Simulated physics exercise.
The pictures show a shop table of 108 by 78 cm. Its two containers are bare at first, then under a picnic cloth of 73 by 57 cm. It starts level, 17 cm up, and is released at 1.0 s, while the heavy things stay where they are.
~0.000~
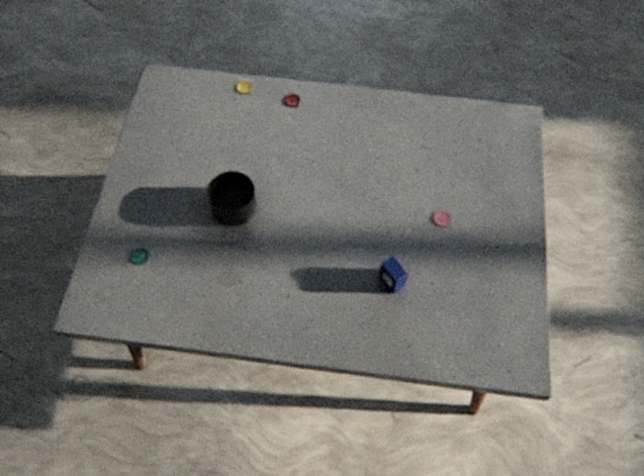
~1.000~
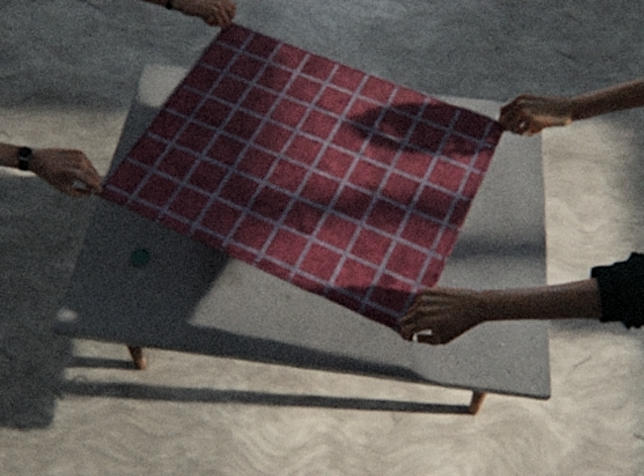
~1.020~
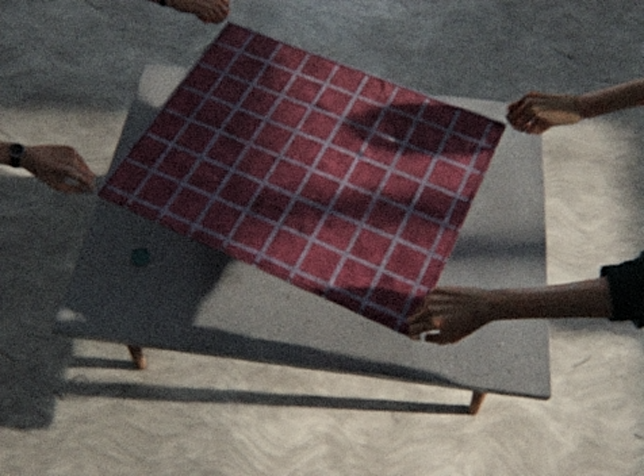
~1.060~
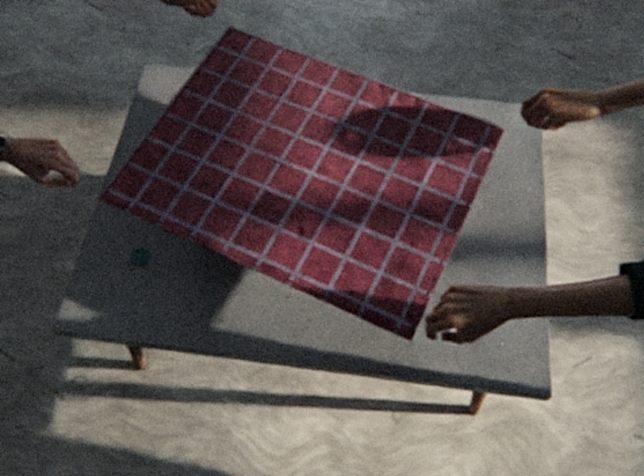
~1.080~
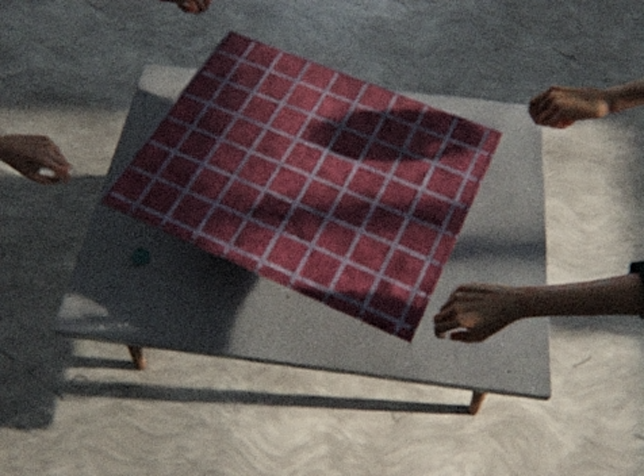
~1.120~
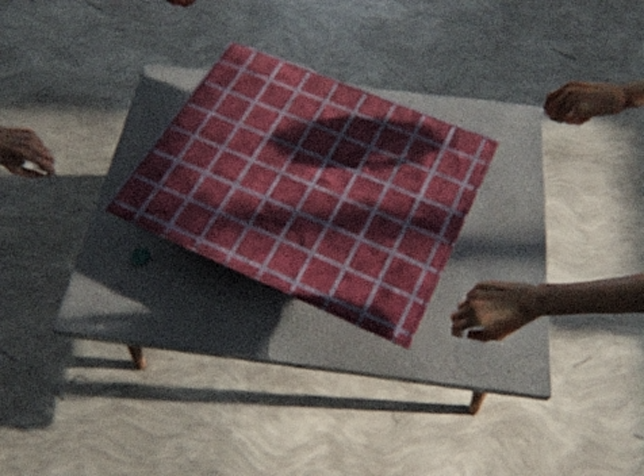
In this clip, several hands stretch a red checked cloth above a gray table holding a black cup, a blue carton and small colored discs, then let go and draw back as the cloth sinks, still spread nearly flat.
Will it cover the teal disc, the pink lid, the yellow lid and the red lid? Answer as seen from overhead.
The teal disc stays uncovered, the pink lid ends under the cloth, the yellow lid ends under the cloth, the red lid vanishes under it.
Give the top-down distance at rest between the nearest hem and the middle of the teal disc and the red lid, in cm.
Roughly 4 cm, then 2 cm.
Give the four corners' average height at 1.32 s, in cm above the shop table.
0 cm.
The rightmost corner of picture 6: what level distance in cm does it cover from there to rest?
2 cm.
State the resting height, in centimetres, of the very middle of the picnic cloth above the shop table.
The middle settles about 3 cm high.
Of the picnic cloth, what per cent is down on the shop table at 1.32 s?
About 55 per cent of it.
After 1.3 s, 55 % of it is down, spanning 83 by 73 cm, above red lid, pink lid, yellow lid.
After 1.5 s, 55 % of it is down, spanning 83 by 73 cm, above red lid, pink lid, yellow lid.
After 1.7 s, 55 % of it is down, spanning 83 by 73 cm, above red lid, pink lid, yellow lid.
After 1.9 s, 55 % of it is down, spanning 83 by 73 cm, above red lid, pink lid, yellow lid.
After 2.7 s, 55 % of it is down, spanning 83 by 73 cm, above red lid, pink lid, yellow lid.
